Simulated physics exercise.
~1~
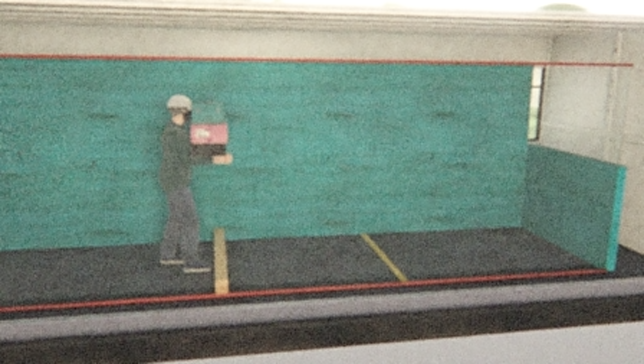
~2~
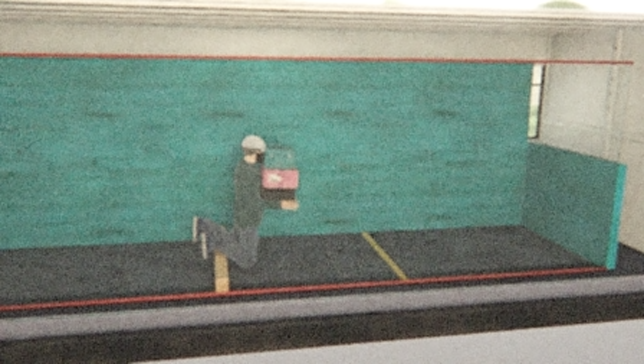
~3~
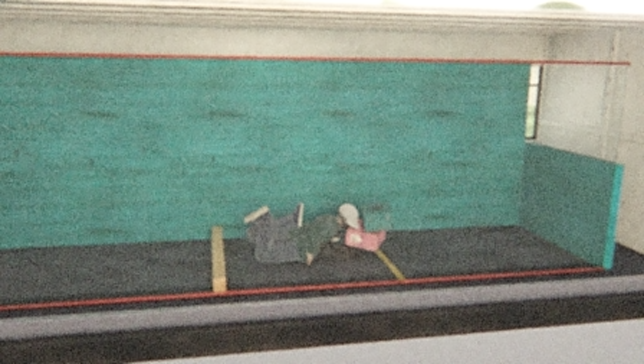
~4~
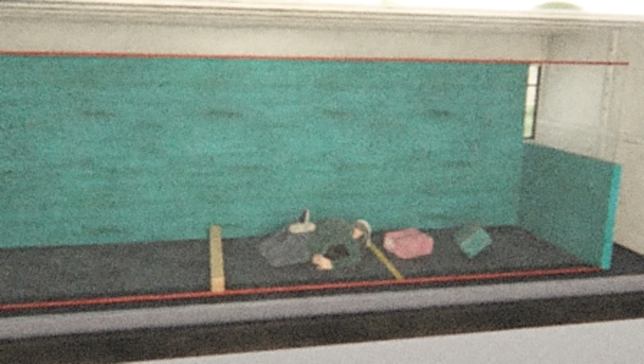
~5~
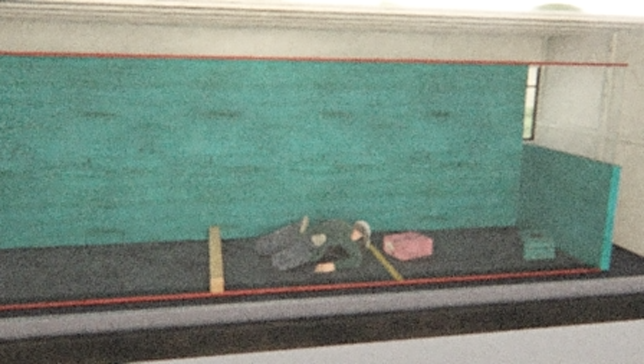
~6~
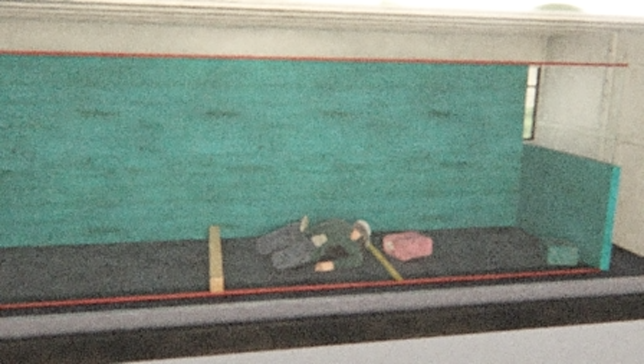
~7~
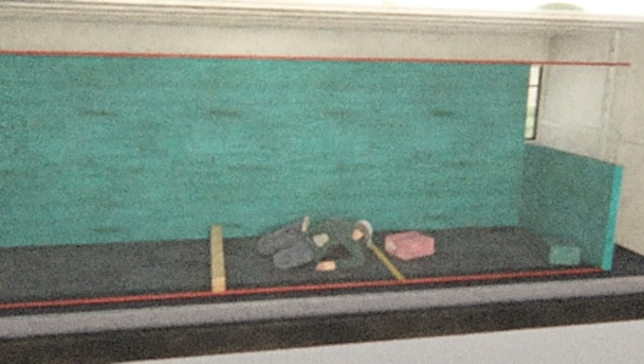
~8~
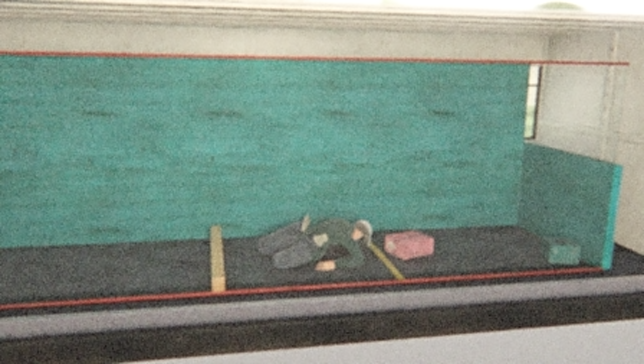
A person carrying stacked boxes falls forward and lies still as boxes scatter right.
